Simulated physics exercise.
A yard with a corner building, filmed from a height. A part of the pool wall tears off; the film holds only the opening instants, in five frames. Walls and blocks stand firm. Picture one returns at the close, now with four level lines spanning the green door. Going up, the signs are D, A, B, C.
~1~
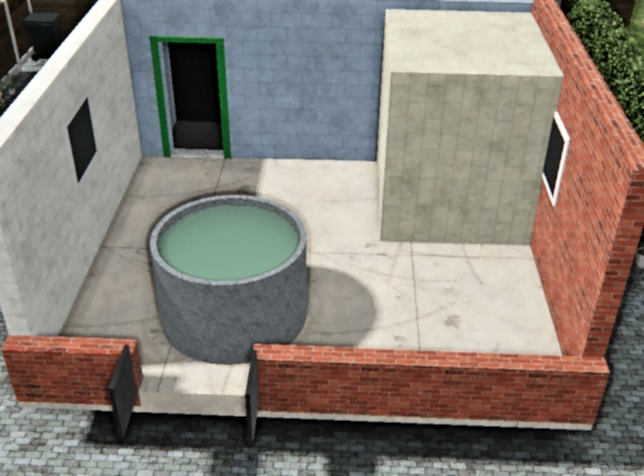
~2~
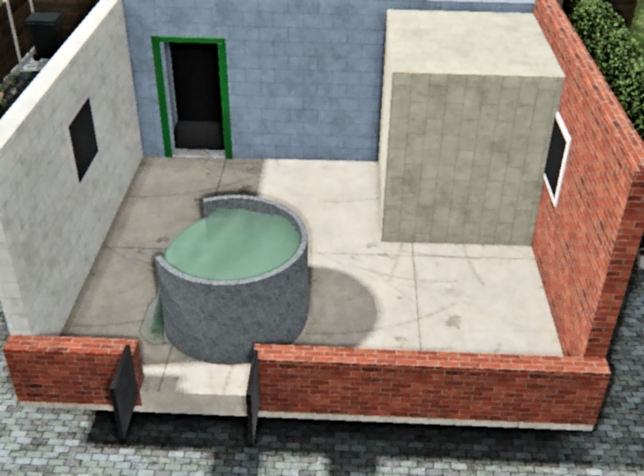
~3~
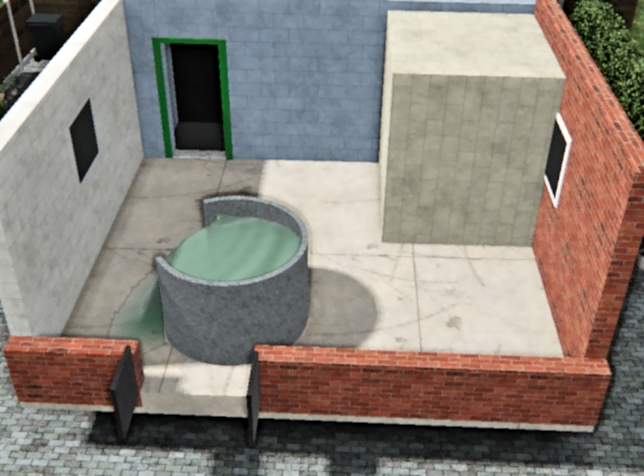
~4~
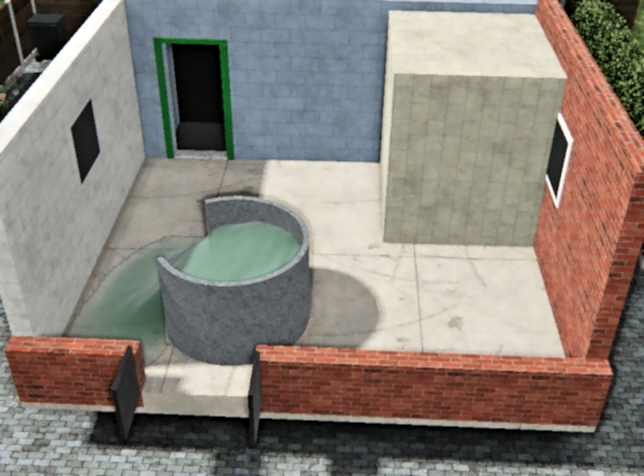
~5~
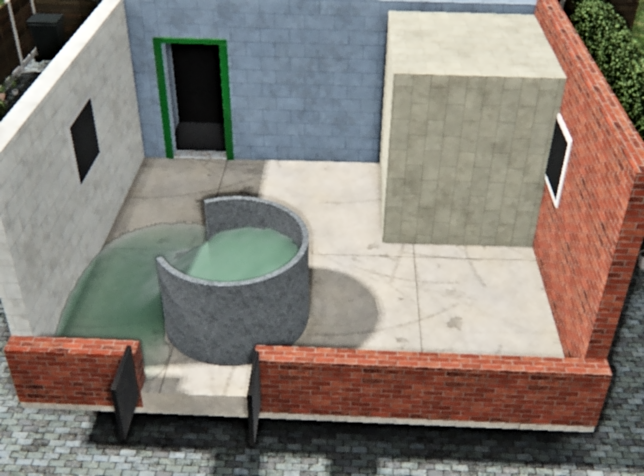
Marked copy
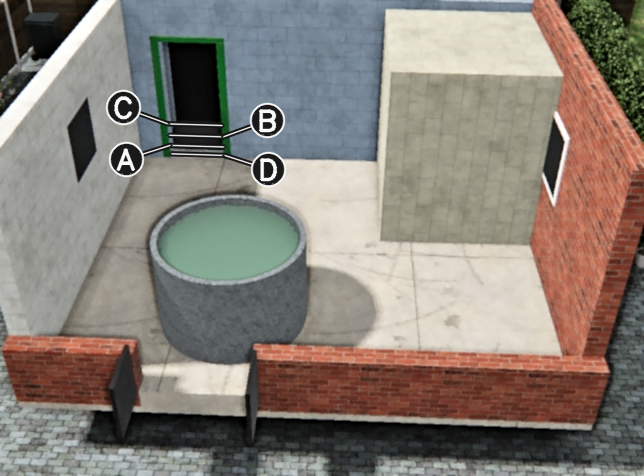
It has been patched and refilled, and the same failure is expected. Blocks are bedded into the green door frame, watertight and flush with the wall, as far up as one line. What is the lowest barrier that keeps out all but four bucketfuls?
B is the one.
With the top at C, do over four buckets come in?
No, not at all.
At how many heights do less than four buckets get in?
Two.
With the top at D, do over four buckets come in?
Yes, it does.
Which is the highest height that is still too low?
Here it is height A.
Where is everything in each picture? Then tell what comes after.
Water in the pool at rest, its middle at (229, 242); foot of the green doorway at (198, 157); open gate at (195, 338), in the first picture.
In the second picture, 2 % of the ground under water, visible out to (151, 323).
In the third picture, 5 % of the ground under water, visible out to (132, 320).
In the fourth picture, 12 % of the ground under water, visible out to (144, 251).
In the fifth picture, 18 % of the ground under water, visible out to (144, 229).
In white, A at (197, 146); B at (196, 136); C at (195, 124); D at (197, 154); from the bottom up D, A, B, C.
With A, about 12 bucketfuls get in.
With B, a bucket or two gets in.
With C, nothing gets over.
With D, dozens of bucketfuls pour in.
